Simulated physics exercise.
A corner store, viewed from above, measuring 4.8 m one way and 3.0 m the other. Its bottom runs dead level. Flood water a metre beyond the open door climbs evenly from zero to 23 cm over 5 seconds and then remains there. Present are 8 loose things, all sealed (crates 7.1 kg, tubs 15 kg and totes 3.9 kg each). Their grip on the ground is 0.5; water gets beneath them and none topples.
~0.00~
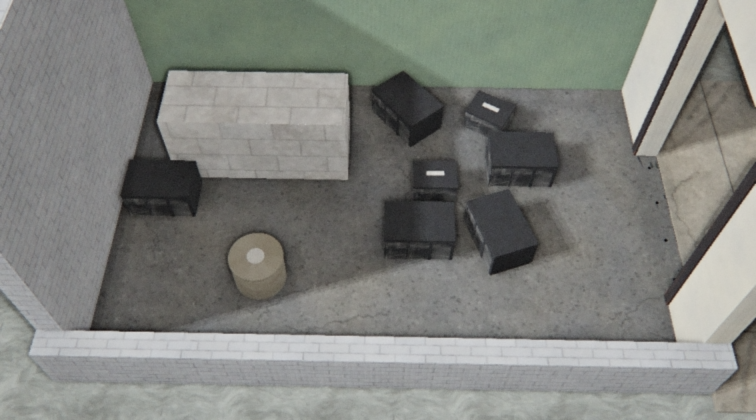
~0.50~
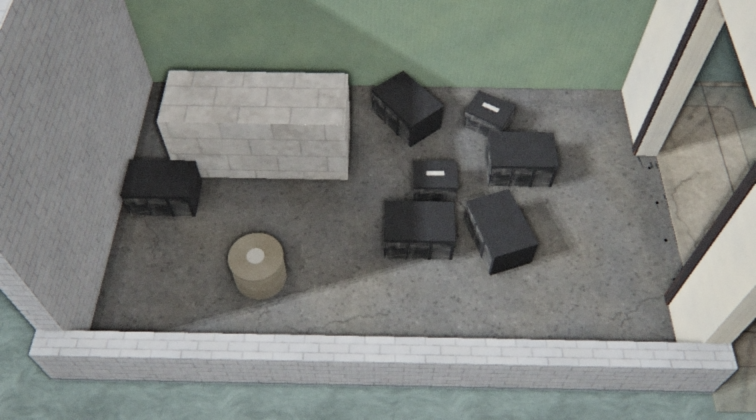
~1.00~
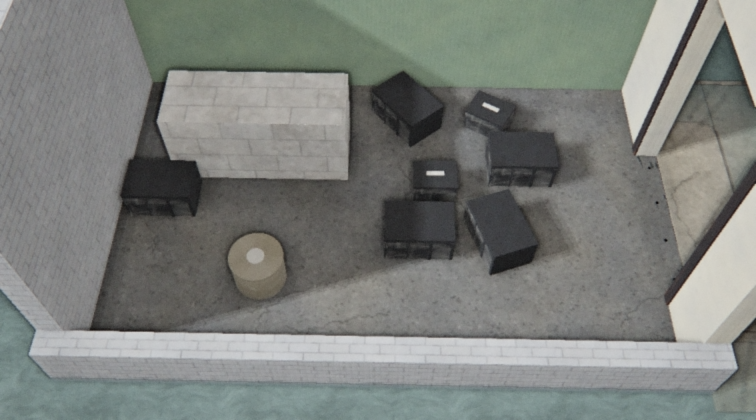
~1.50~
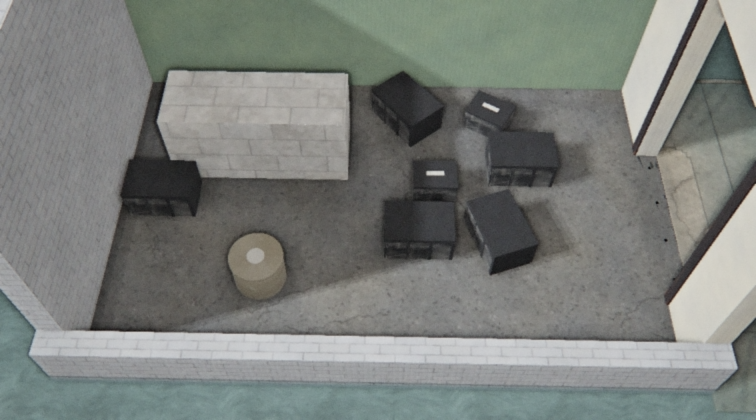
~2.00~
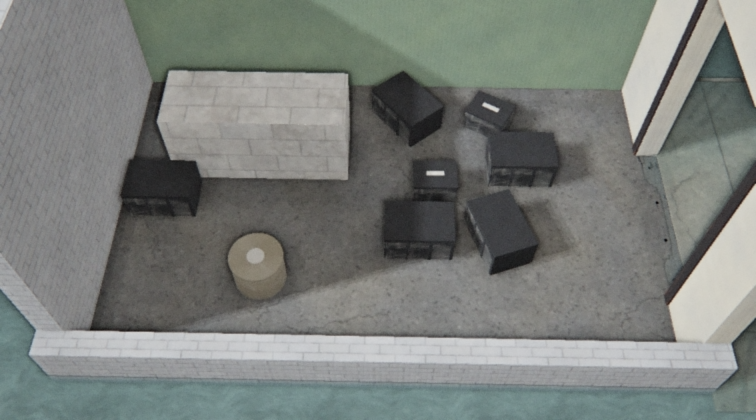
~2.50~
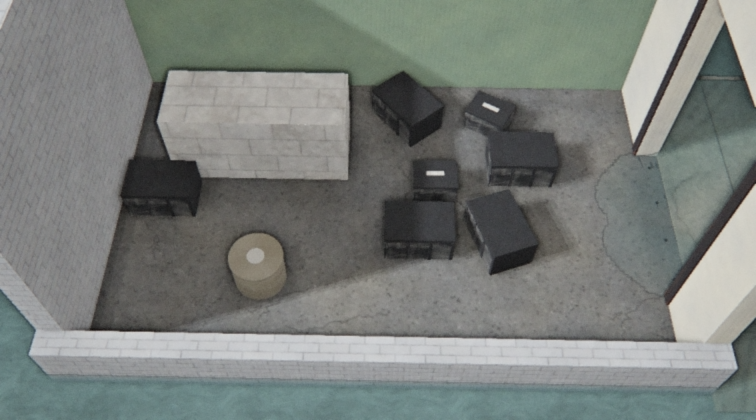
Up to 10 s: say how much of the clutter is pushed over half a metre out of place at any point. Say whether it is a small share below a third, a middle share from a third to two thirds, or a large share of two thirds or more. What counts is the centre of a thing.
A large share, two thirds or more.
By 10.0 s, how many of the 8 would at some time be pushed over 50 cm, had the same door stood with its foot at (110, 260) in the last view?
The answer then is 7.
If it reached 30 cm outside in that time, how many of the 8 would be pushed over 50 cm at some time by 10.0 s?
Then 7.
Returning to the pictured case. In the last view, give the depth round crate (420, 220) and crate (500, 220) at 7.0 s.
I'd estimate 11 cm for the first and 9 cm for the second.
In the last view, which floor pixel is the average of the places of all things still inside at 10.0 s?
I'd put it close to (239, 182) in the last view.
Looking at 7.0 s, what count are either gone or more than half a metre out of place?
By my tally, 6.
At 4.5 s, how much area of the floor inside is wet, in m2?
At that time the wet patch spans about 5.5 m2.
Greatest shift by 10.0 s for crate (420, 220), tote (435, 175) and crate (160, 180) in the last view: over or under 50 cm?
First farther, then farther, then not as far.
After 3.5 s 0 of 8 are over 50 cm from their spots; 0 afloat.
After 4.5 s 0 of 8 are over 50 cm from their spots; 1 afloat.
After 7.0 s 6 of 8 are over 50 cm from their spots; 6 afloat.
After 10.0 s 7 of 8 are over 50 cm from their spots, and 7 have been at some point; 8 afloat.
